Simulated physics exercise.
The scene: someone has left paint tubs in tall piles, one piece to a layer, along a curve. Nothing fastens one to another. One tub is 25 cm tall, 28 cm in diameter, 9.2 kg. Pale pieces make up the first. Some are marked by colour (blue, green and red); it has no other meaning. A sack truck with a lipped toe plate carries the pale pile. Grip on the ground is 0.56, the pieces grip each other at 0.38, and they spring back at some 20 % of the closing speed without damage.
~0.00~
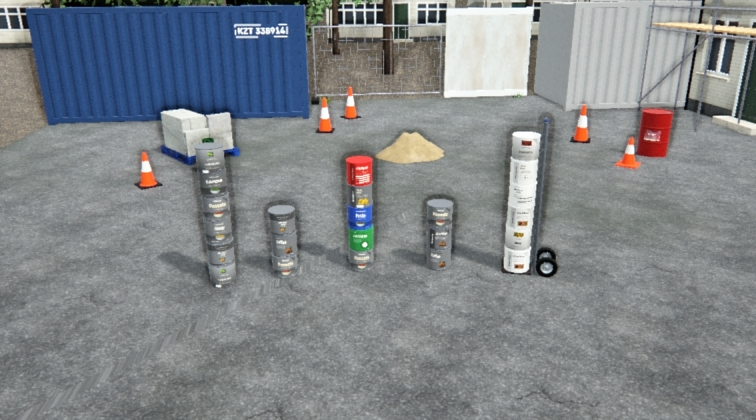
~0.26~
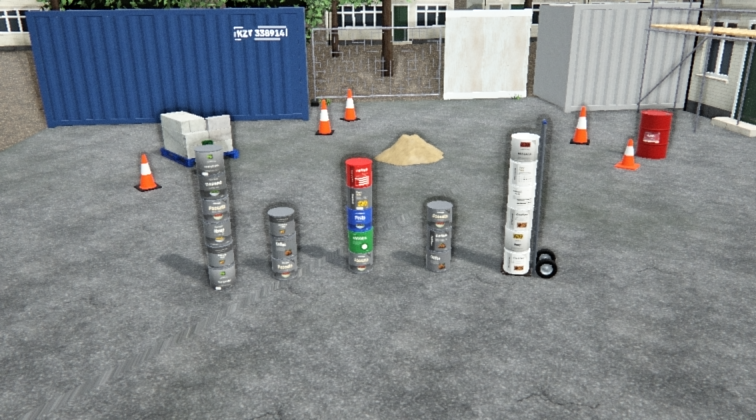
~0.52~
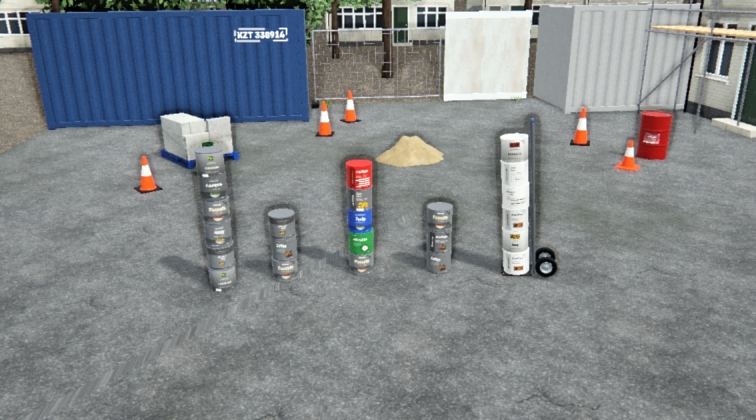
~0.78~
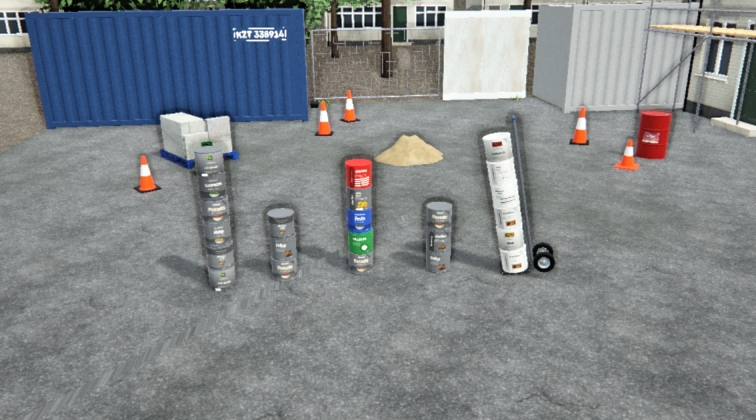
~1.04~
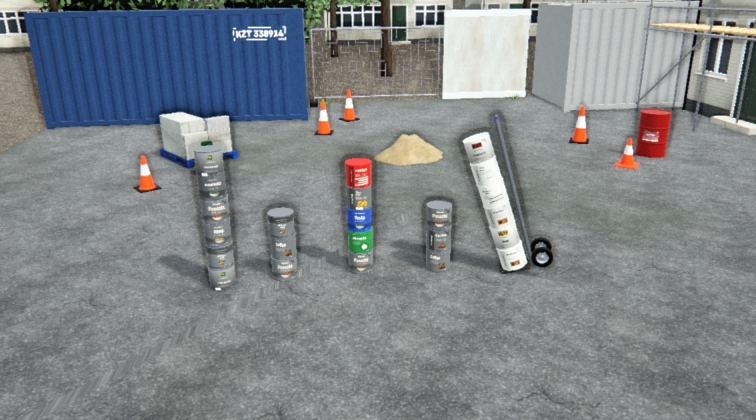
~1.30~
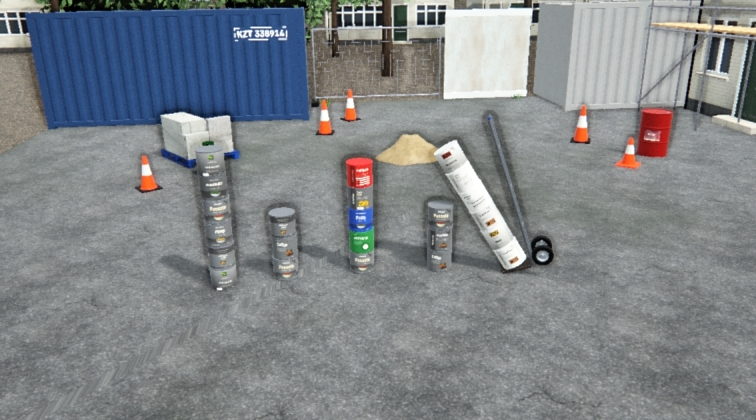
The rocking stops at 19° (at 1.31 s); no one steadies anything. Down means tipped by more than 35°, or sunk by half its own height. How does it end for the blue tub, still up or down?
The blue tub remains up.
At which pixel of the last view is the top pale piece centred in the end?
Around (336, 240).
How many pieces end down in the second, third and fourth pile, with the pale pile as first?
By pile: Second 2, third 0, fourth 0.
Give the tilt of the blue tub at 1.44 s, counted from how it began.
Some 0°.
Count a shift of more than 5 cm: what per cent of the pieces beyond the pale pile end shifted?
10 per cent.
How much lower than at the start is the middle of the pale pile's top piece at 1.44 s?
Roughly 30 cm.
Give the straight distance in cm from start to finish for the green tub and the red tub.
Green 0, red 0.
Around 1.44 s, 6 of the pale pile down; none of the 17 other tubs down, 1 disturbed; blue tub unmoved.
Around 1.76 s, 6 of the pale pile down; none of the 17 other tubs down, 3 disturbed; blue tub unmoved.
Around 2.06 s, 6 of the pale pile down; 2 of the 17 other tubs down; blue tub unmoved.
Around 2.42 s, 6 of the pale pile down; 2 of the 17 other tubs down; blue tub displaced 25 mm.
Finally (2.8 s), 6 of the pale pile down; 2 of the 17 other tubs down; blue tub displaced 24 mm; red tub unmoved; green tub unmoved. Seen by the last camera, middles, blue tub near (359, 218), red tub near (359, 173).
